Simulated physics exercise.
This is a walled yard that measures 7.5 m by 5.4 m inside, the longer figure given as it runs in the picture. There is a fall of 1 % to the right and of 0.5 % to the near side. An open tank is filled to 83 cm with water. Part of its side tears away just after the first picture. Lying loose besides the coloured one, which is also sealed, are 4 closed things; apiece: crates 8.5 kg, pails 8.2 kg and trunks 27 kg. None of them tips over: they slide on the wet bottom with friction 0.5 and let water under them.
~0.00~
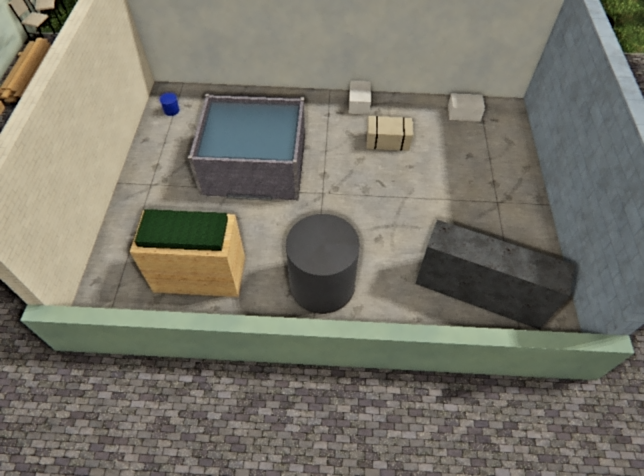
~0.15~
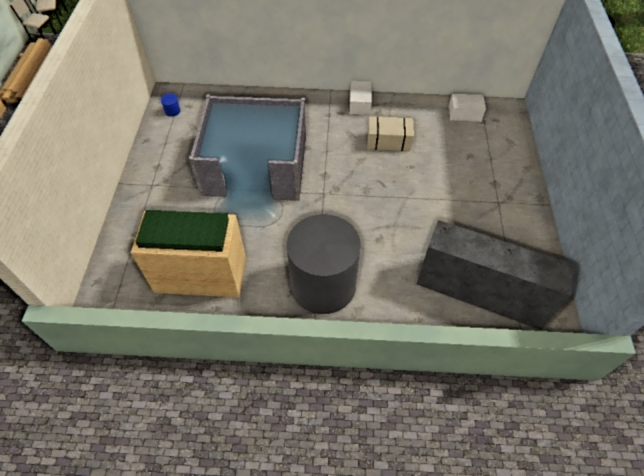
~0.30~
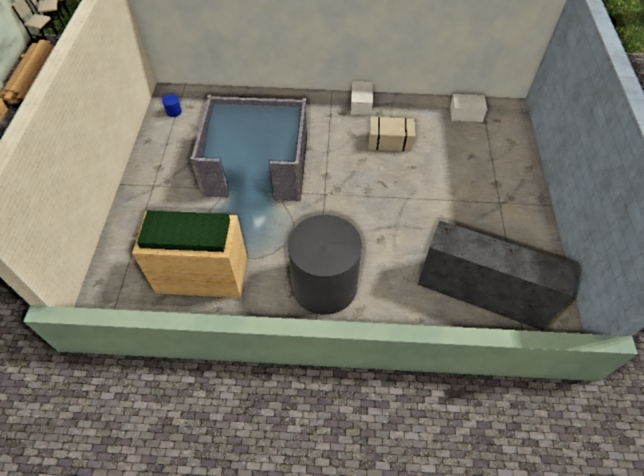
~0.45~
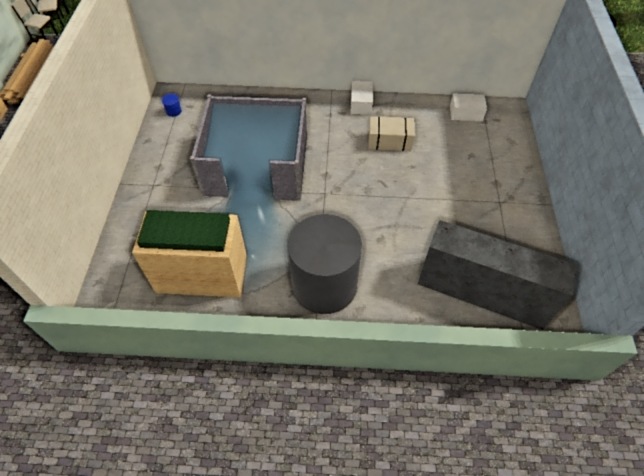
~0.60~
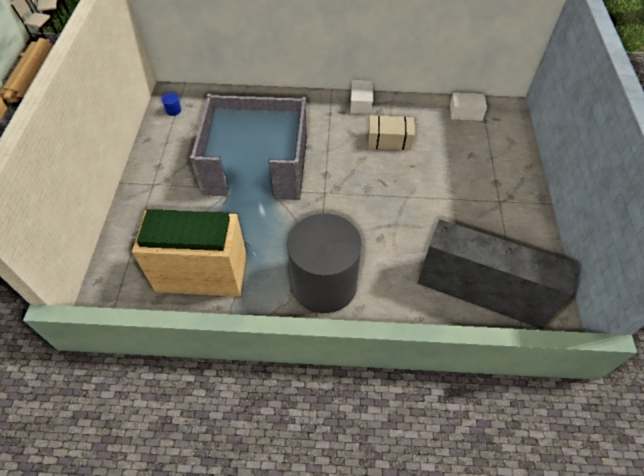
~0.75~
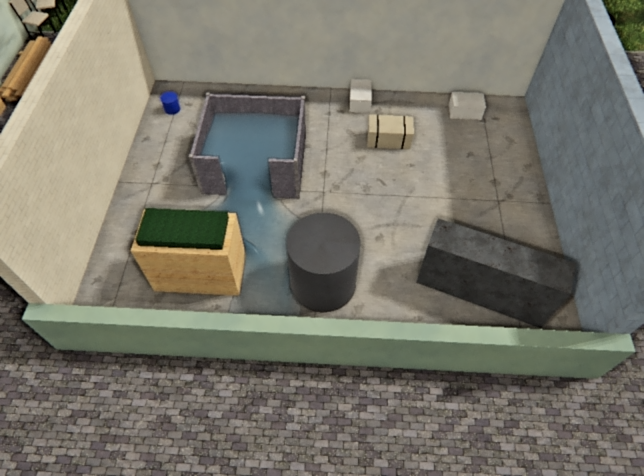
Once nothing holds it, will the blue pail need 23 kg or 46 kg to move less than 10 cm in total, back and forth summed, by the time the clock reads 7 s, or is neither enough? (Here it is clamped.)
Most likely the lighter pick already works.
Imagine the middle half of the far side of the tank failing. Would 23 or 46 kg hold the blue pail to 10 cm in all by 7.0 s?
In that case just the heavier mass works.
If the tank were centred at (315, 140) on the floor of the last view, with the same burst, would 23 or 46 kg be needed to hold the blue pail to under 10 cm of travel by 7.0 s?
Then, put simply, the lighter one does it.
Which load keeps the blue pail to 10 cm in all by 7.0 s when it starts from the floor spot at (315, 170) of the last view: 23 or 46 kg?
The lighter one suffices.
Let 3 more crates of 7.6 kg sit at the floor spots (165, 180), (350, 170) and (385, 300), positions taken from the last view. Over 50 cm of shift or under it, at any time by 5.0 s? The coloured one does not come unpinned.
Each in turn: Further than that, not that far, further than that.
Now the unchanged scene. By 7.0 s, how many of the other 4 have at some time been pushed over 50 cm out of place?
By my count, 2.
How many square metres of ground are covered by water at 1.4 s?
Some 10.0 m2.
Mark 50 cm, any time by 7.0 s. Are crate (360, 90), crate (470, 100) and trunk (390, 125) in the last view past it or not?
In that order: More, under, short of it.
After 1.4 s the blue pail would be 0 cm from its start with 23 kg and 0 cm from its start with 46 kg; 0 cm of water round it then.
After 3.1 s the blue pail would be 0 cm from its start with 23 kg and 0 cm from its start with 46 kg; 5 cm of water round it then.
After 4.9 s the blue pail would be 0 cm from its start with 23 kg and 0 cm from its start with 46 kg; 6 cm of water round it then.
After 7.0 s the blue pail would be 0 cm from its start with 23 kg and 0 cm from its start with 46 kg; 8 cm of water round it then.
